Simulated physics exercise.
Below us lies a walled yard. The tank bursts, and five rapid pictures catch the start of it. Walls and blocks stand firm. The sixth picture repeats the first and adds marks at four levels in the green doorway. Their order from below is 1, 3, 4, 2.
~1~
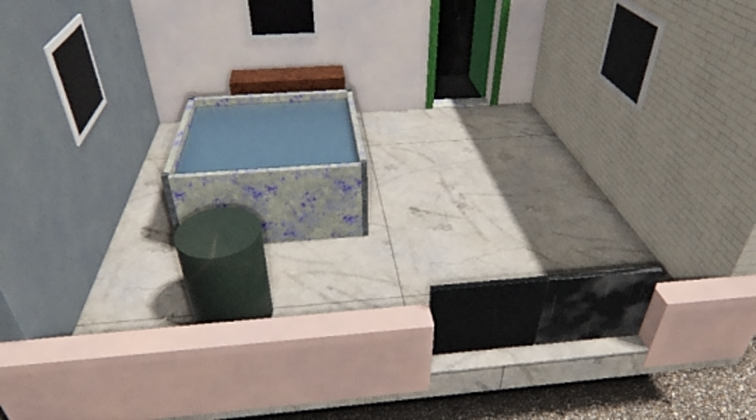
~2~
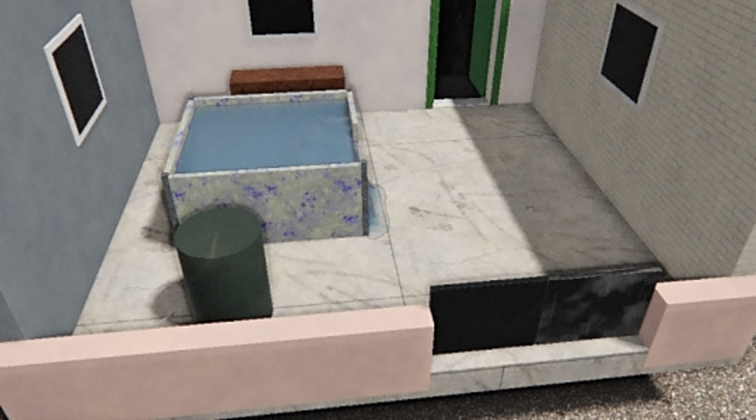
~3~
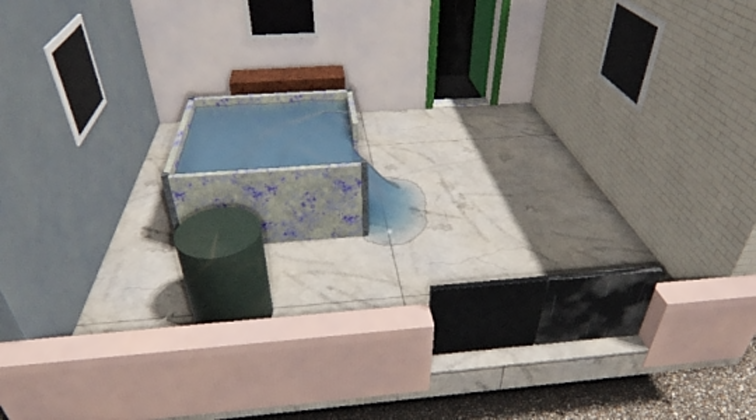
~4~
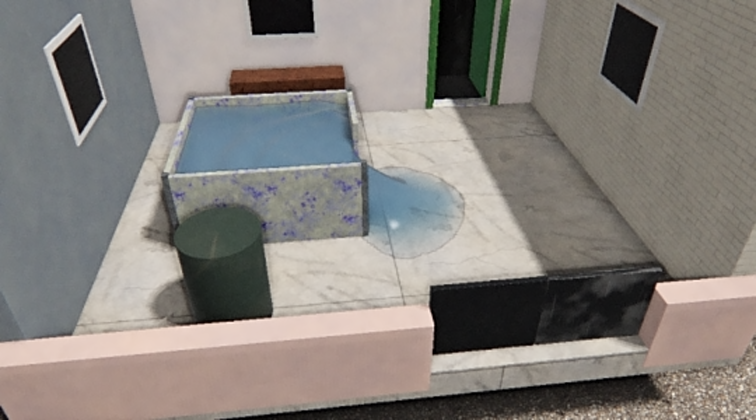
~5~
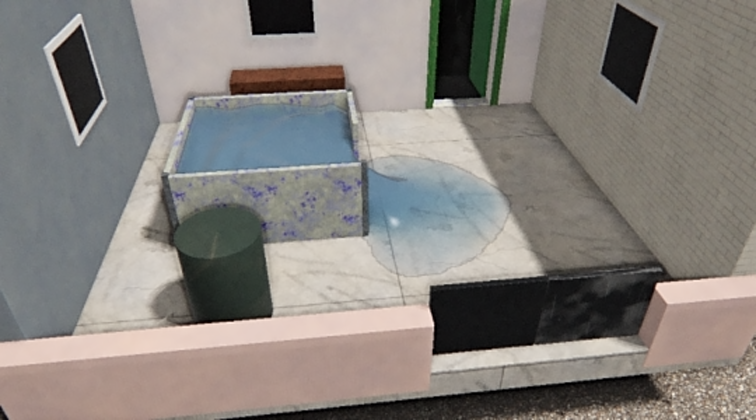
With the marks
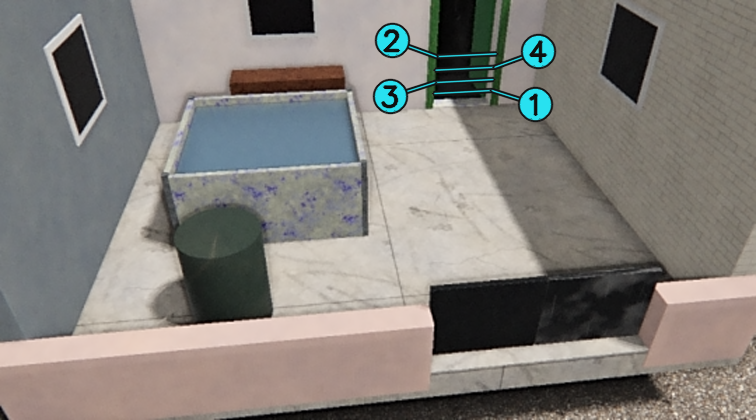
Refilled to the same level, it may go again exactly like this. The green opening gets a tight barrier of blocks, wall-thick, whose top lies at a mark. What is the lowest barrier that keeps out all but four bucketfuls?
1 will do.
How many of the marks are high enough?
All of the four.
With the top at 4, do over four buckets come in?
No, not at all.
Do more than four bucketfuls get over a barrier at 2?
No, not at all.
In cyan, 1 at (463, 92); 2 at (466, 55); 3 at (464, 81); 4 at (465, 68); from the bottom up 1, 3, 4, 2.
With 1, nothing gets over.
With 2, nothing gets over.
With 3, nothing gets over.
With 4, nothing gets over.
